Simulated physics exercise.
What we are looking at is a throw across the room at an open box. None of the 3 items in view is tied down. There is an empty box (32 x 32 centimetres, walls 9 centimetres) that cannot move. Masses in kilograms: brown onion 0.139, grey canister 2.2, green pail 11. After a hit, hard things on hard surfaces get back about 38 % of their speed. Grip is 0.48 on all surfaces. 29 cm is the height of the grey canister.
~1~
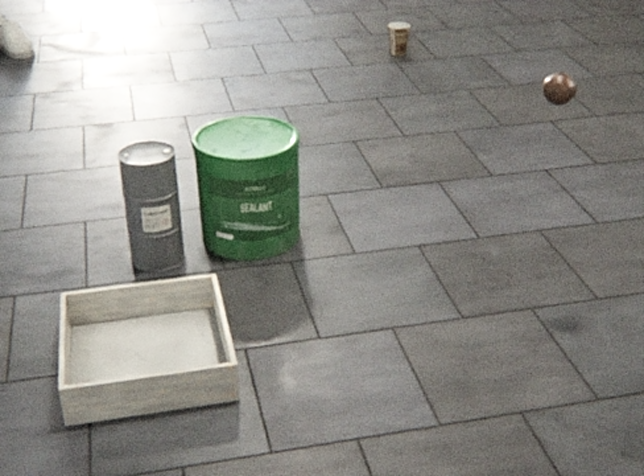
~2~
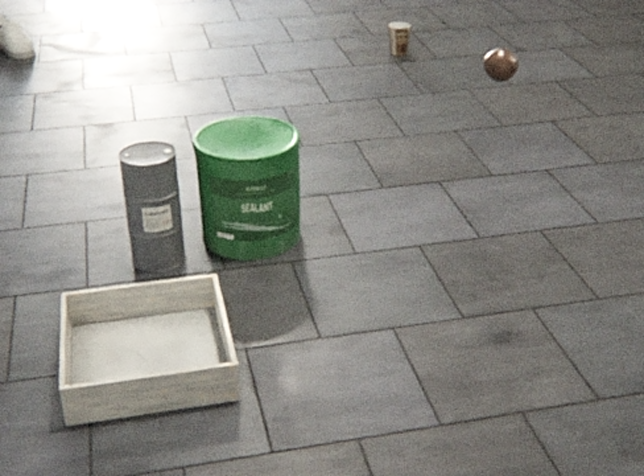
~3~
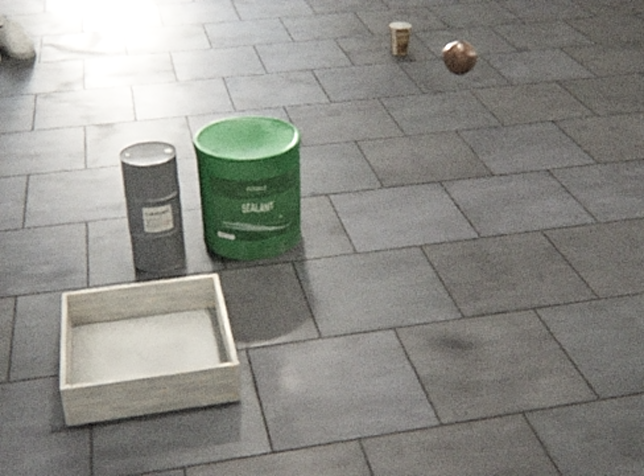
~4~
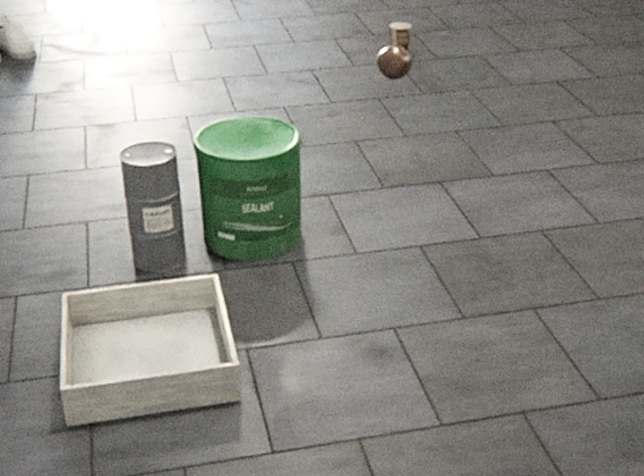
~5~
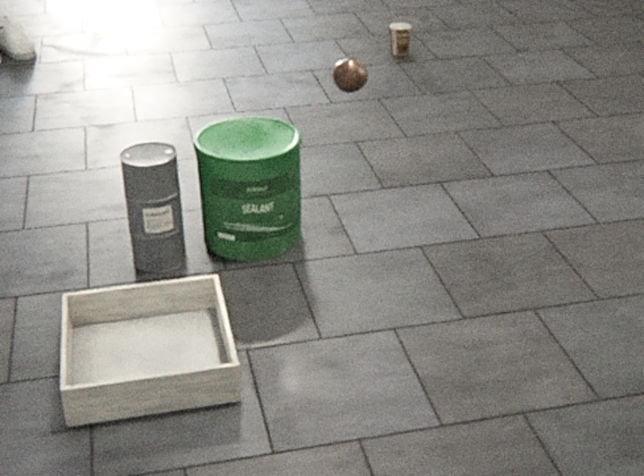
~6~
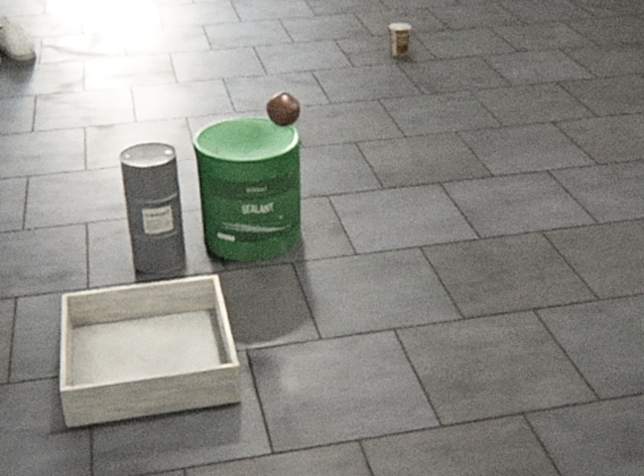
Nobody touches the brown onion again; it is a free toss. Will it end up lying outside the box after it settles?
No, it ends up in the box.
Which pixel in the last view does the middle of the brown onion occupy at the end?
It settles at around (170, 328).
Then, 0.20 s on from there, onion inside the box; brown onion near (85, 327).
Then, 0.40 s on from there, onion inside the box; brown onion near (178, 330).
In the end, onion inside the box; the bystanders under 10 cm from the start. At the end, from the last picture's camera, brown onion near (170, 329).
